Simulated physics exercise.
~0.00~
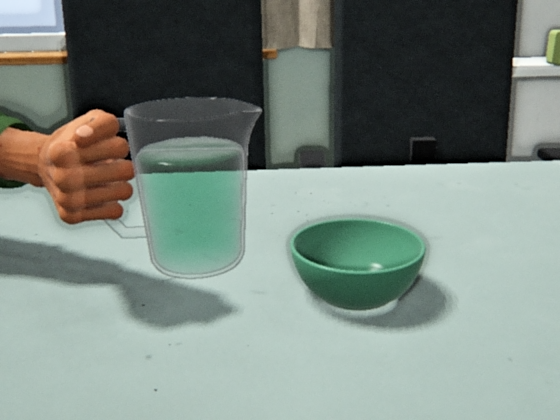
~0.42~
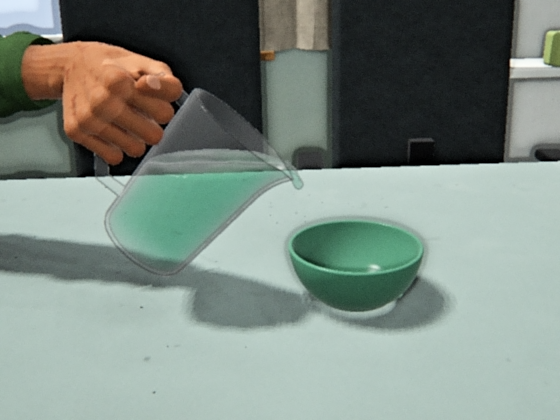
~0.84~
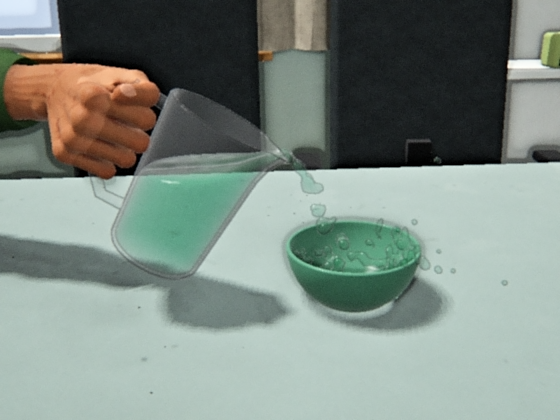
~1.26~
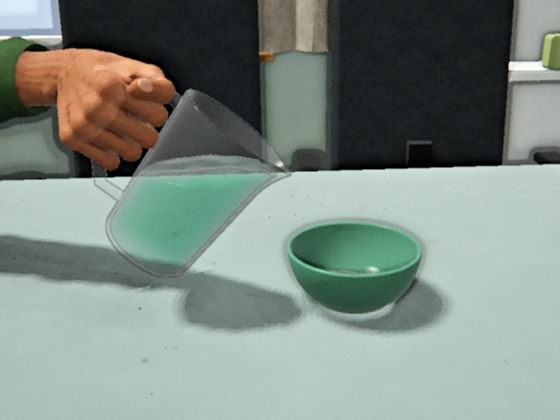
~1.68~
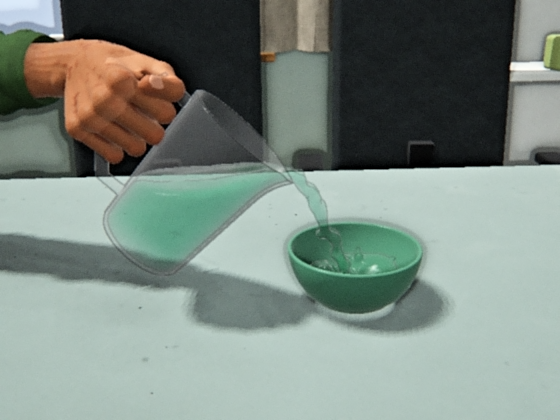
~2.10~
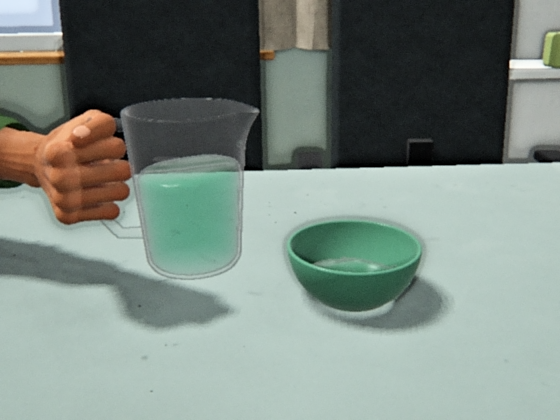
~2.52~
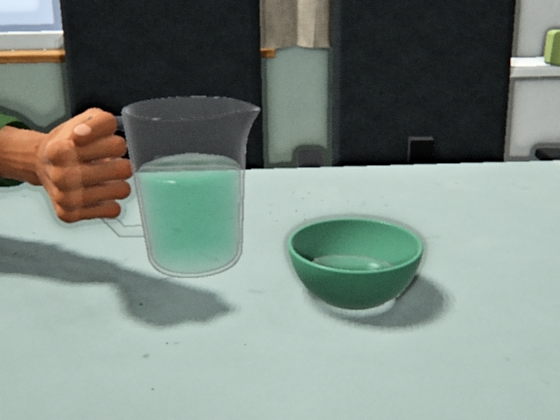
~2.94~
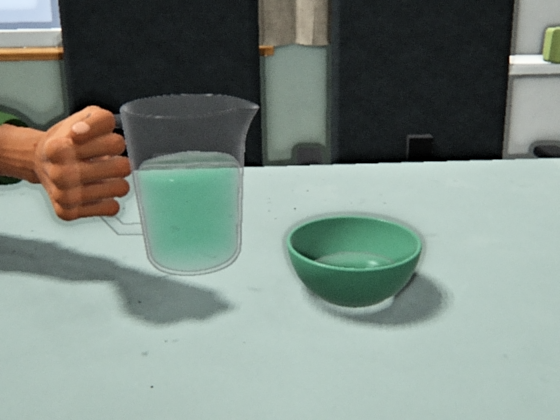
A clear pitcher of green-tinted water, held by a hand in a green sleeve at the left, stands upright above a pale table beside a green round bowl, seen from the front and slightly above. Dark panels and a light wall fill the background. The hand tips the pitcher to the right, and water spills from the spout, splashing in and around the bowl. The pitcher eases back a little and the flow stops, then it leans again and a stream pours into the bowl. Finally the hand levels the pitcher, still holding much of its water, while a shallow pool rests in the bowl.
